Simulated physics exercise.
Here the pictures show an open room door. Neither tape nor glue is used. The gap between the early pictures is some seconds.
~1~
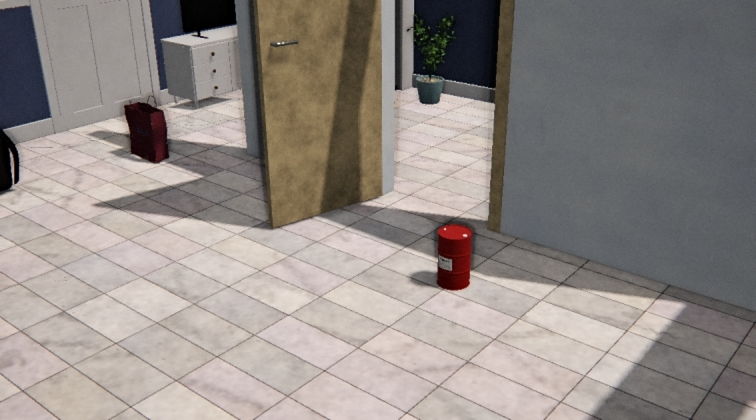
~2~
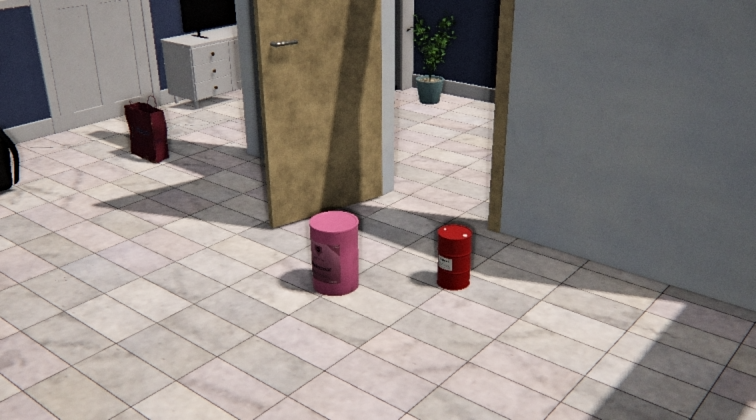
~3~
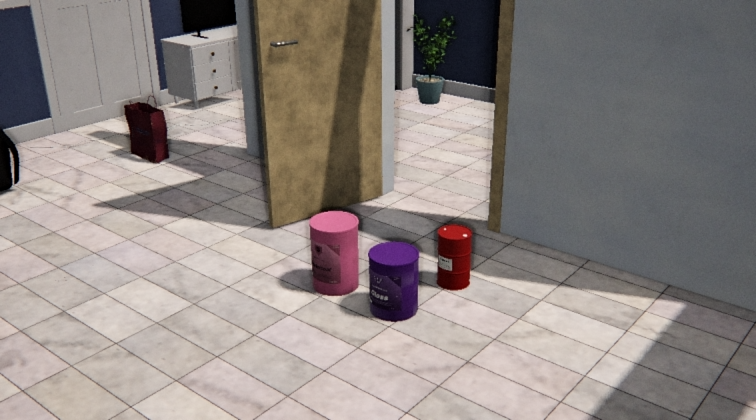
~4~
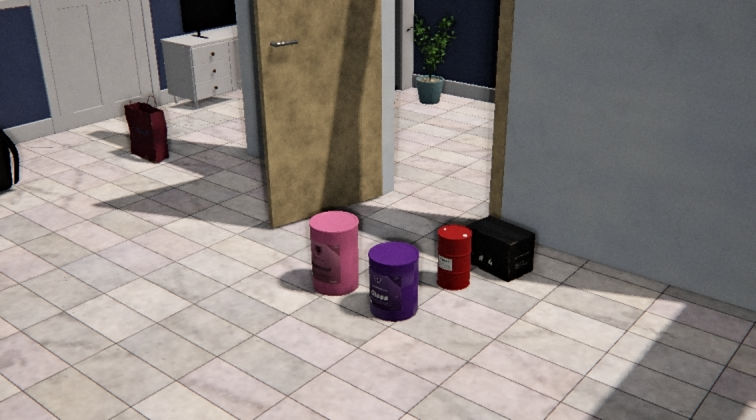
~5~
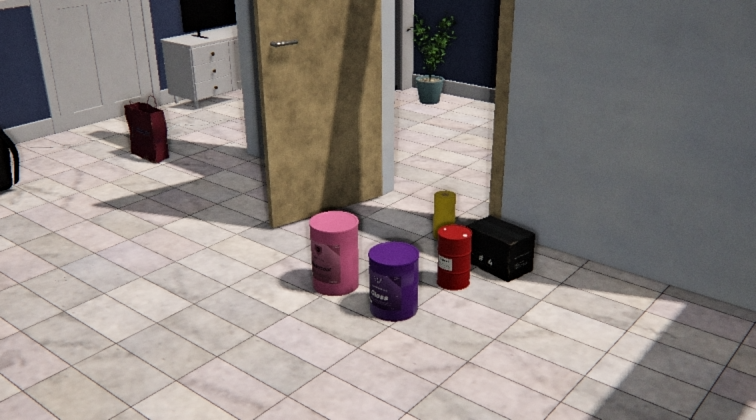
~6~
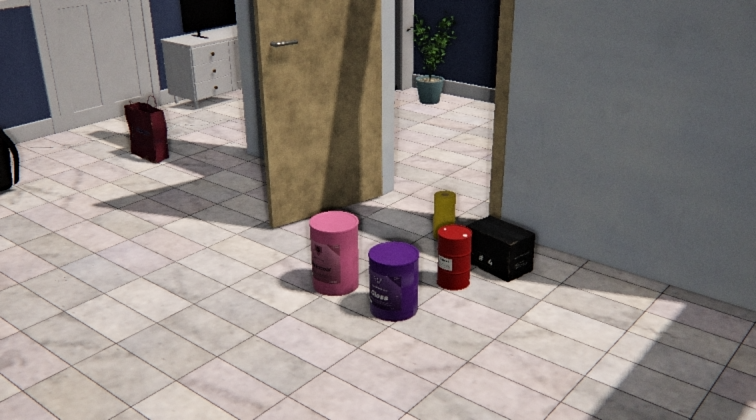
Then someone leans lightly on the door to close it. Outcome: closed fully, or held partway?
Watch it - the door comes to rest in its frame.
Then, 1.20 s later than the last frame, door at 71°.
Then, 2.20 s later than the last frame, door at 23°; yellow roll moved a little near (449, 215).
Then, 2.60 s later than the last frame, door at 4°; yellow roll moved well along near (480, 205).
When it is over, door at 0°; moved from the start, yellow roll; the other 4 as before. End places, in pixels of the last picture, yellow roll near (492, 200).
